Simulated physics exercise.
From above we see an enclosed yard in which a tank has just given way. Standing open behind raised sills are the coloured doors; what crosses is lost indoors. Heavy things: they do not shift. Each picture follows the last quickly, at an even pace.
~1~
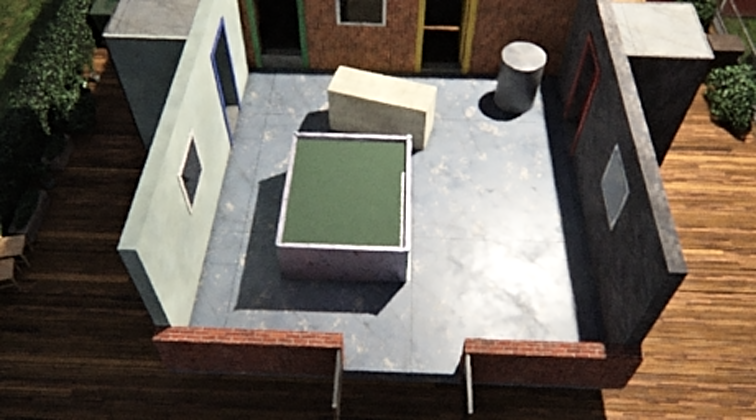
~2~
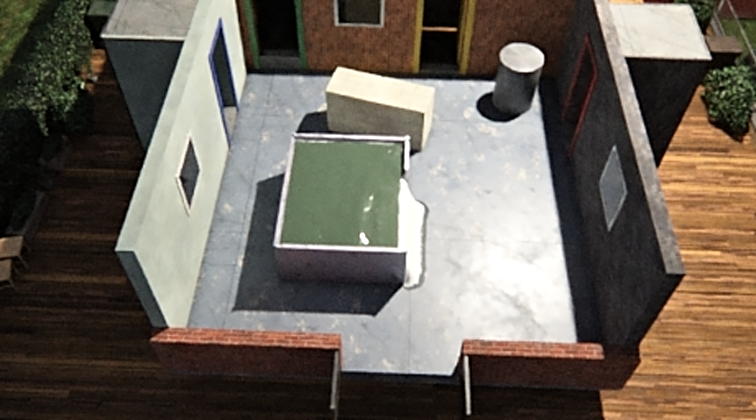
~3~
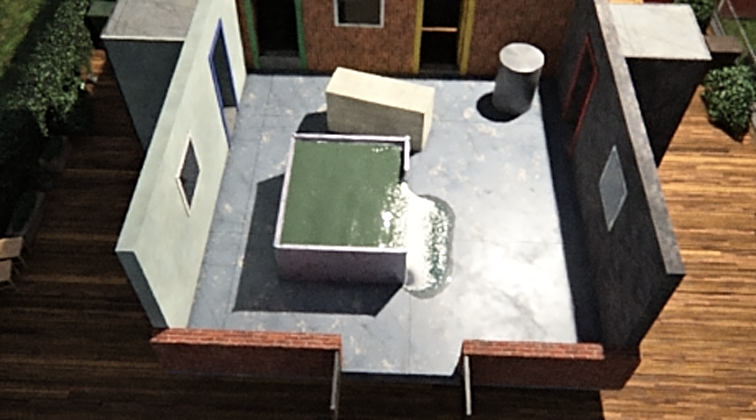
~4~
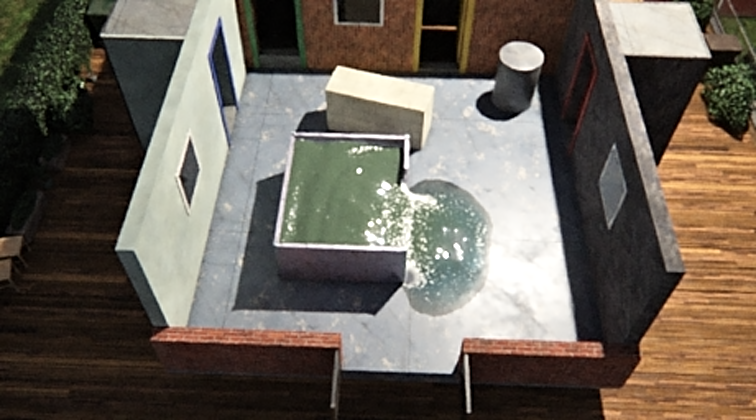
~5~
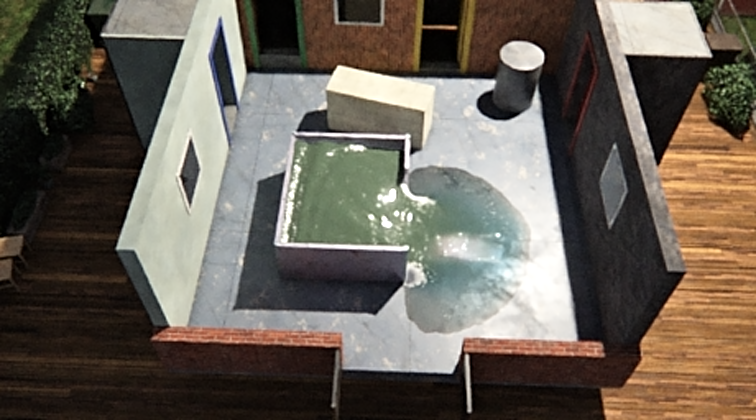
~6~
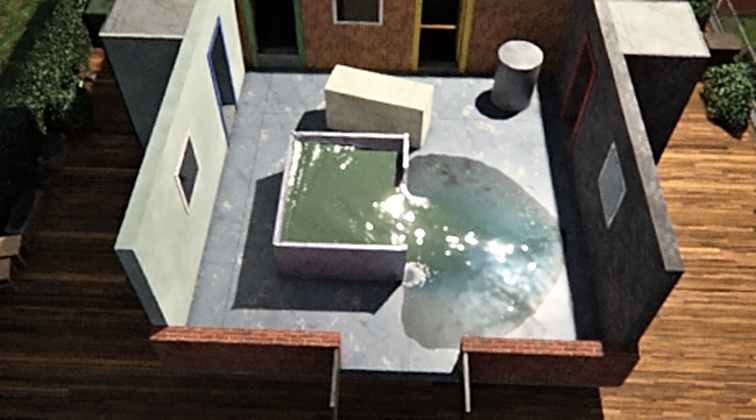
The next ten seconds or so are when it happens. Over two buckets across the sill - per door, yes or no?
Red door yes, yellow door yes, green door no, blue door no.
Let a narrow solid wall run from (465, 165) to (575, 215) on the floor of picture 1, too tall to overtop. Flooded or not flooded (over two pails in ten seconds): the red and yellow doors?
The red door remains below, while the yellow door remains below.
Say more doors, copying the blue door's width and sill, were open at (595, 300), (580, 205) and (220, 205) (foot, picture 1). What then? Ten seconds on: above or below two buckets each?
In order: Exceeds it, exceeds it, falls short.
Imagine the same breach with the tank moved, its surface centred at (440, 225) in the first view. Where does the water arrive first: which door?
First: The red one.
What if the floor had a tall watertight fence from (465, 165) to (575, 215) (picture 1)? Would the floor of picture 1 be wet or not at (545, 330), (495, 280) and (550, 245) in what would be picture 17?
Point by point: First submerged, second submerged, third submerged.
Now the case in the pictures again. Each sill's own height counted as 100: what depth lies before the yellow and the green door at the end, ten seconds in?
First 140 percent, then 50 percent.
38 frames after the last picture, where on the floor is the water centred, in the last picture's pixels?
Around pixel (436, 200) of the last picture.
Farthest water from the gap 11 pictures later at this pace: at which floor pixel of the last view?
Pixel estimate: (555, 84).
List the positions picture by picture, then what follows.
The open tank at (348, 191) is whole and still, in the first picture.
Water pours out at (403, 229) and has run to (408, 287), in the second picture.
The front is at (440, 288), out from the gap at (403, 231), in the third picture.
The front is at (484, 215), out from the gap at (403, 231), in the fourth picture.
The front is at (522, 224), out from the gap at (403, 232), in the fifth picture.
Water pours out at (402, 231) and has run to (559, 232), in the sixth picture.
A moment on, water covers 35 % of the floor; the red door not reached, the yellow door not reached, the green door not reached, the blue door not reached.
Next, water covers 35 % of the floor; the red door under two buckets in, the yellow door not reached, the green door not reached, the blue door not reached.
Then, water covers 50 % of the floor; the red door over two buckets in, the yellow door wet at the sill, nothing in, the green door not reached, the blue door not reached.
Later, water covers 80 % of the floor; the red door far over two buckets in, the yellow door under two buckets in, the green door wet at the sill, nothing in, the blue door not reached.
In the end, water covers 95 % of the floor; the red door far over two buckets in, the yellow door over two buckets in, the green door wet at the sill, nothing in, the blue door wet at the sill, nothing in.
